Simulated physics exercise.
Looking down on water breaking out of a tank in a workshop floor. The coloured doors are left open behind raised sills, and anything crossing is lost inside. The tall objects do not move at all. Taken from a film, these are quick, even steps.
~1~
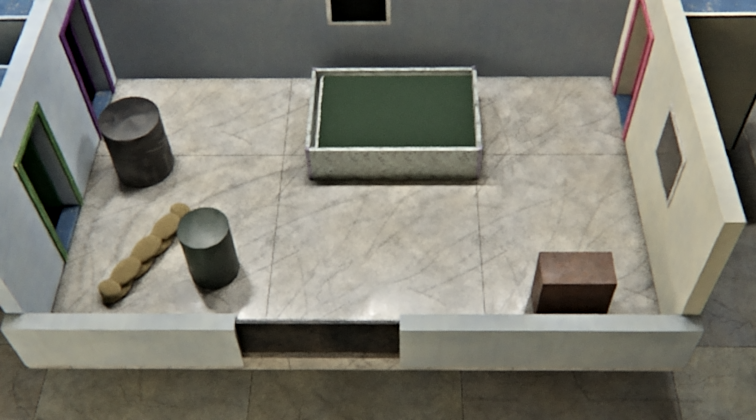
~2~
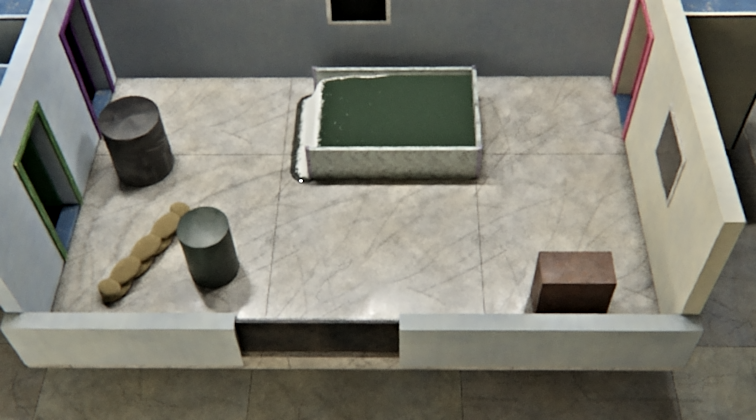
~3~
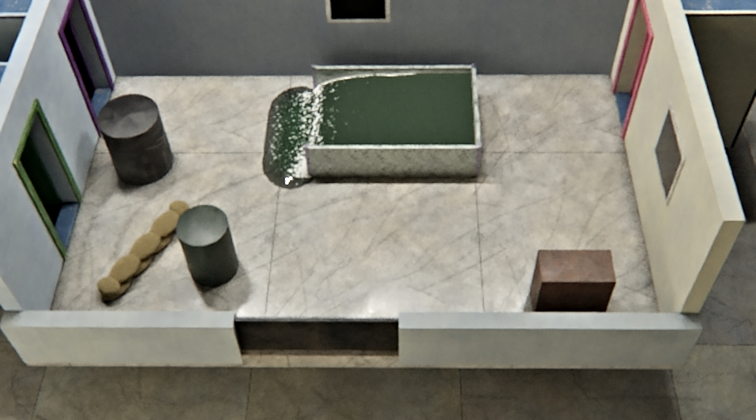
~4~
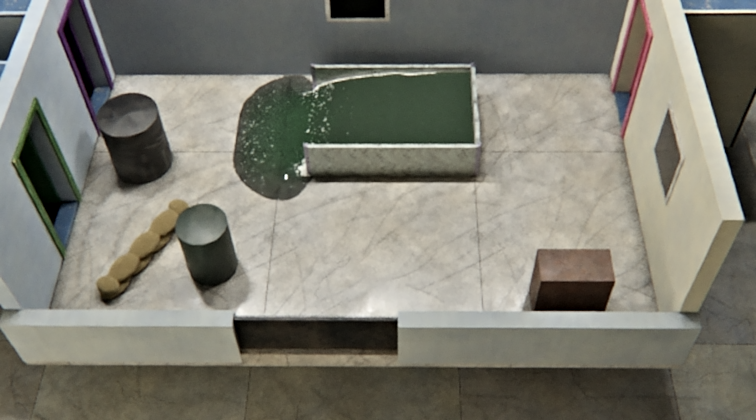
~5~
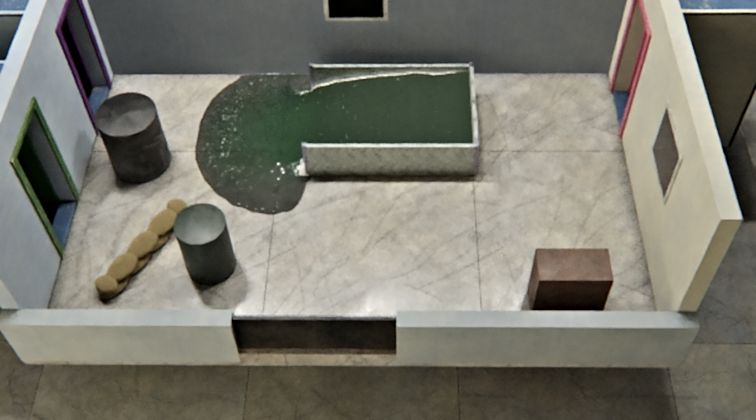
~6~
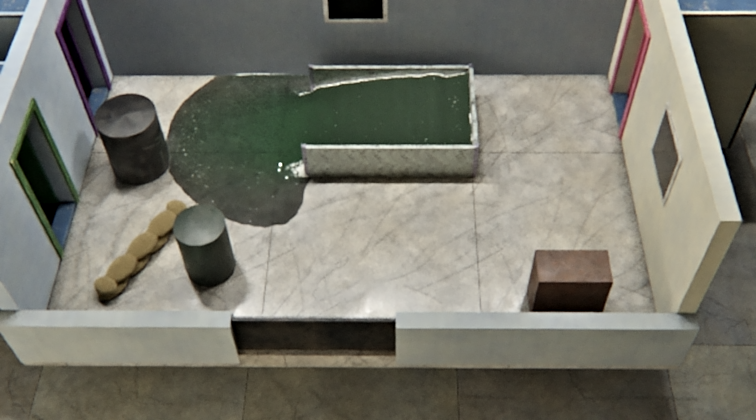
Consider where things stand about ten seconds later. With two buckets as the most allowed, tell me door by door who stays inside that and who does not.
My prediction: The purple door will allow in an excess. The pink door will allow in no excess. The green door will allow in an excess.
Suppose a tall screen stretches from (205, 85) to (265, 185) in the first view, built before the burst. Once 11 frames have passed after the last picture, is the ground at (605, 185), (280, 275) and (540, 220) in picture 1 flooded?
First spared, then soaked, then spared.
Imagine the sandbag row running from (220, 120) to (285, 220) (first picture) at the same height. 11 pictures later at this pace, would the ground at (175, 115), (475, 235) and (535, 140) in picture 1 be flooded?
Reading the three places in turn gives drenched, bare, bare.
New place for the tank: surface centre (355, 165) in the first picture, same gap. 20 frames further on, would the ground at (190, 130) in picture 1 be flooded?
Answer: Submerged.
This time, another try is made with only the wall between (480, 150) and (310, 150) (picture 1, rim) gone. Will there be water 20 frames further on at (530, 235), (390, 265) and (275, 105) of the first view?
So that's waterlogged for the first, waterlogged for the second and left bare for the third.
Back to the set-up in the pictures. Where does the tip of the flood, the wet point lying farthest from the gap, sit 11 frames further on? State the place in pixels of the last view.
The farthest point of the front sits at (49, 304).
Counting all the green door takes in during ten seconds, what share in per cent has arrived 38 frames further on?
Approximately 75 per cent.
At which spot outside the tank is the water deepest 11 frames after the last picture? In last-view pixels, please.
Look close to (113, 78).
A moment on, water covers 25 % of the floor; the purple door under two buckets in, the pink door not reached, the green door not reached.
Next, water covers 35 % of the floor; the purple door far over two buckets in, the pink door not reached, the green door under two buckets in.
Then, water covers 35 % of the floor; the purple door far over two buckets in, the pink door not reached, the green door over two buckets in.
Later, water covers 50 % of the floor; the purple door far over two buckets in, the pink door not reached, the green door far over two buckets in.
In the end, water covers 90 % of the floor; the purple door far over two buckets in, the pink door not reached, the green door far over two buckets in.
